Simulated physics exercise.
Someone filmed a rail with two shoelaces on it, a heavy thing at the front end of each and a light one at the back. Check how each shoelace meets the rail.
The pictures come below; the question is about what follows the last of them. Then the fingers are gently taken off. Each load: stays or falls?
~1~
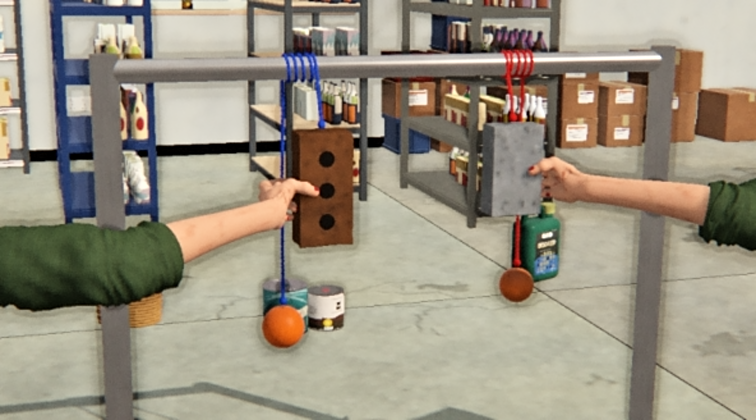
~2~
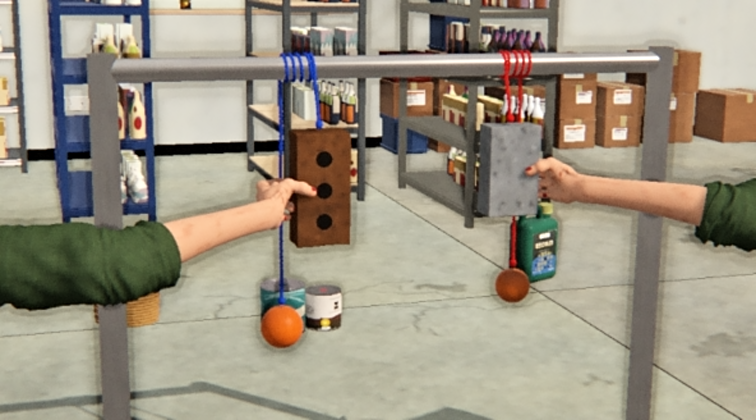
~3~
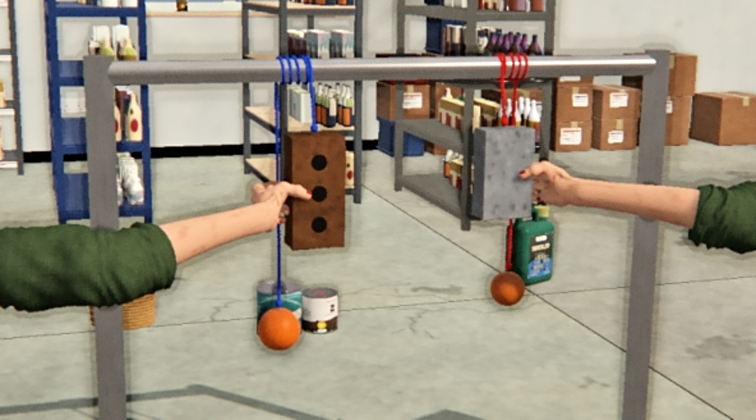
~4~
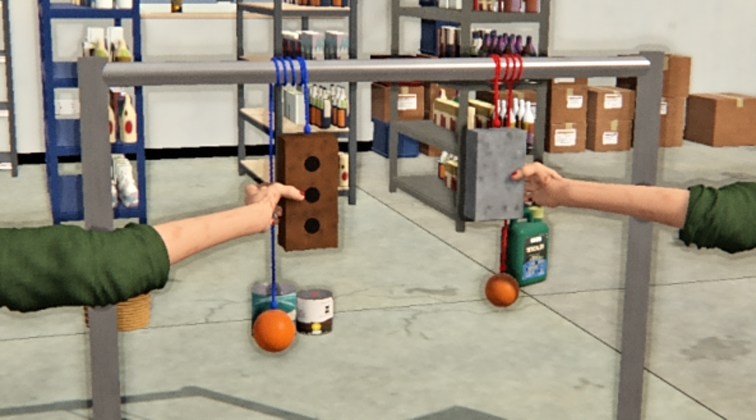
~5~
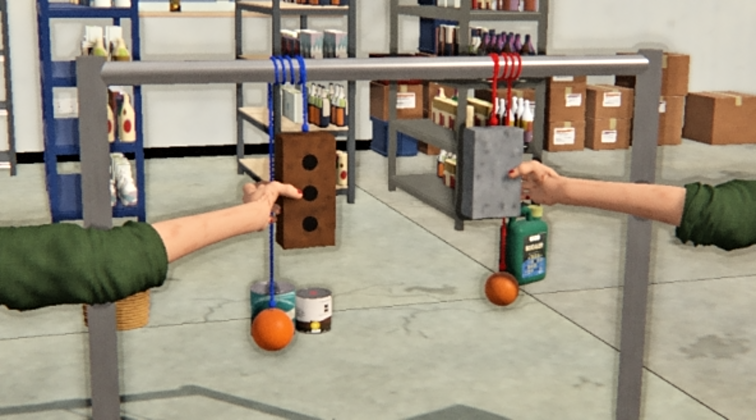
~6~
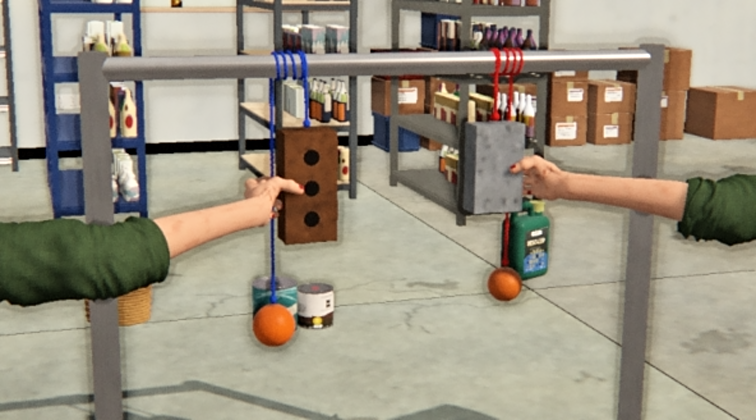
Brick: It stays. Paver: It stays.
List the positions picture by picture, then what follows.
In the first frame, brick (322, 187); paver (512, 169); left orange (283, 327); right orange (516, 285).
In the second frame, brick (320, 187); paver (509, 169).
In the third frame, brick (314, 190); paver (503, 172).
In the fourth frame, brick (307, 191); paver (495, 174).
In the fifth frame, brick (305, 190); paver (492, 172).
In the sixth frame, brick (307, 185); paver (494, 167); left shoelace wound several times round the rail; right shoelace wound several times round the rail.
Then, 0.54 s on from there, brick off the floor near (303, 164); paver off the floor near (502, 153).
Then, 1.08 s on from there, brick off the floor near (305, 177); paver off the floor near (503, 148).
In the end, brick off the floor near (305, 175); paver off the floor near (494, 156). The brick keeps its height and the paver stays hanging.
